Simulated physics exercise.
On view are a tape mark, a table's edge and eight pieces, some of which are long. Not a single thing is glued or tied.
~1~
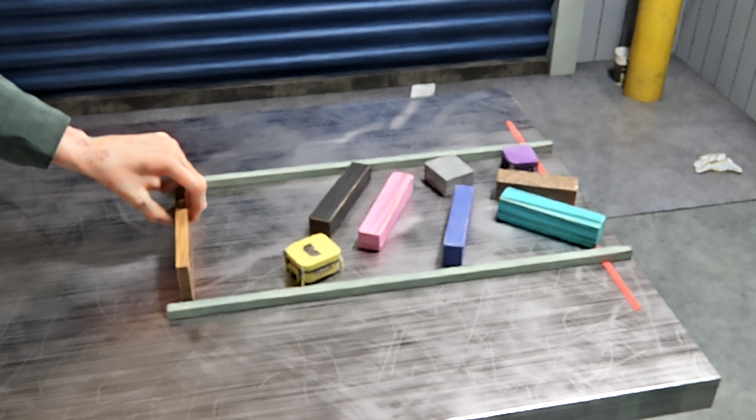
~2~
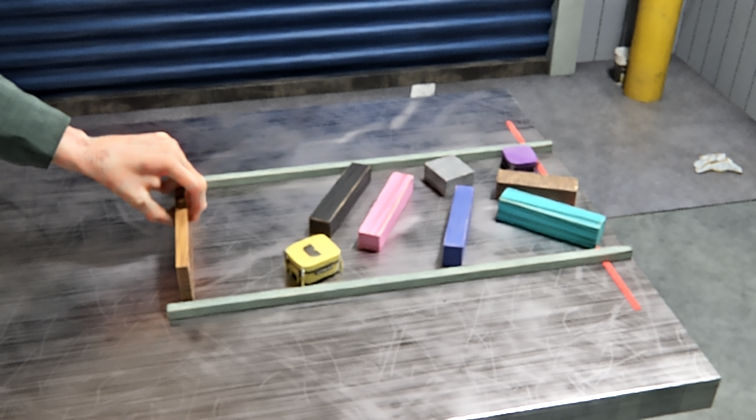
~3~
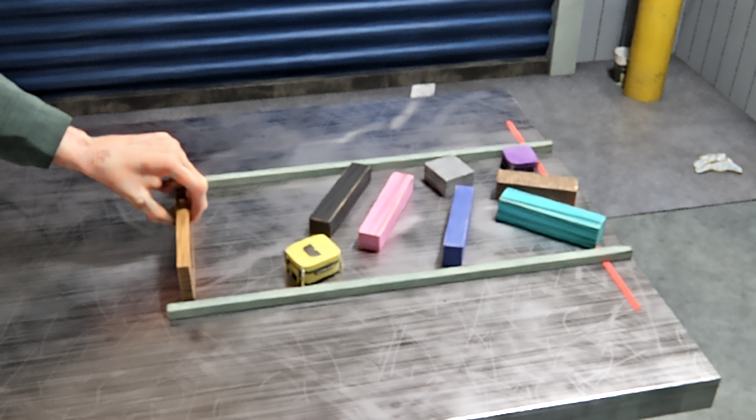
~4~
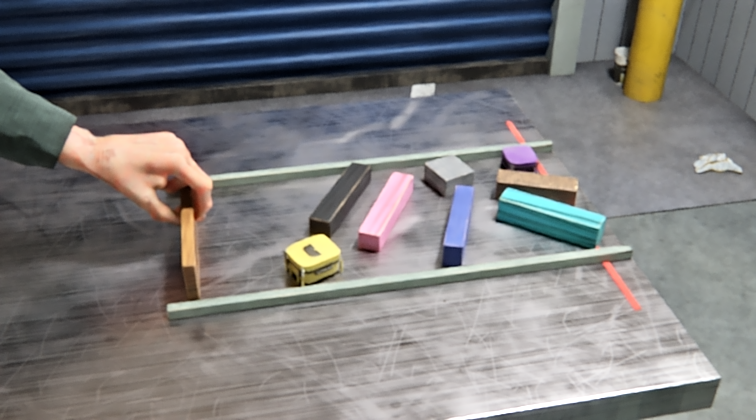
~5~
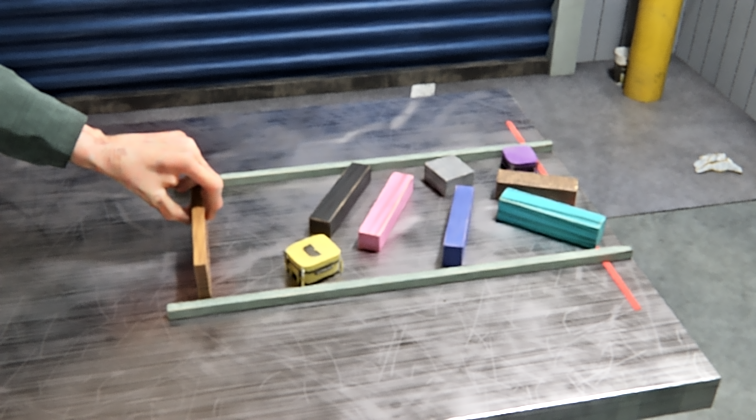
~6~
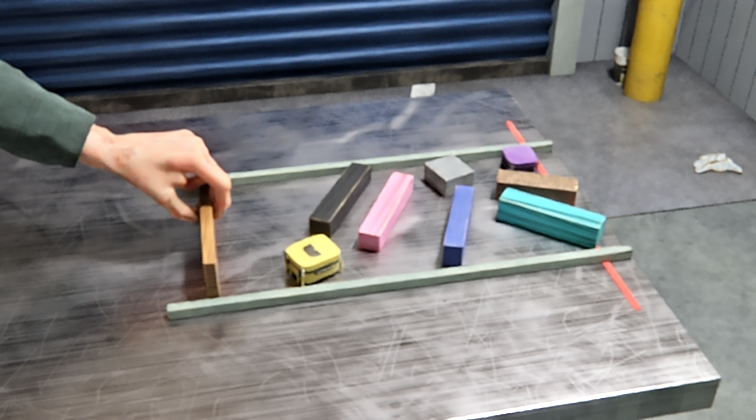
A hand holding a wooden board upright, then sliding it slightly right between two rails toward assorted coloured blocks that stay still.
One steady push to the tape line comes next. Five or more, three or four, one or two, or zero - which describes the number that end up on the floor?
That would be five or more.
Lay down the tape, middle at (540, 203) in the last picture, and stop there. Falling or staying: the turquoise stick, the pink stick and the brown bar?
The turquoise stick topples off, the pink stick stays put, and the brown bar topples off.
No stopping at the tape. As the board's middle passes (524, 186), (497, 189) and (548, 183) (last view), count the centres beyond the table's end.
Going through the three places, I get 3, 0 and 5.
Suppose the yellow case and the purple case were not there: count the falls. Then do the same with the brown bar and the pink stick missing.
The count is 5 in one try and 4 in the other, in that order.
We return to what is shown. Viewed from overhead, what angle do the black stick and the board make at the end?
Some 0 degrees.
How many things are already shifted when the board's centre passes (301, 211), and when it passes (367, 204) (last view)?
The number moved is 1 and then 3.
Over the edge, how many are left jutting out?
The figure is 1.
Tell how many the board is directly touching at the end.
Contact count: 2.
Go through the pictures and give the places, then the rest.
Purple case (519, 163); brown bar (536, 188); turquoise stick (550, 218); board (184, 224); tape (563, 200), in the first picture.
Brown bar (536, 188); grey block (449, 175), in the second picture.
Turquoise stick (550, 218); blue bar (459, 225), in the third picture.
Purple case (519, 163); pink stick (387, 210), in the fourth picture.
Brown bar (536, 188); yellow case (314, 262), in the fifth picture.
Purple case (519, 163); brown bar (536, 188); turquoise stick (550, 218); board (208, 222); tape (563, 200), in the sixth picture.
A little later, none off yet; purple case at rest near (519, 163); brown bar at rest near (536, 188); turquoise stick at rest near (550, 218).
When it is over, the number that fall off is five or more; down, pink stick, blue bar, grey block, turquoise stick, brown bar and purple case.
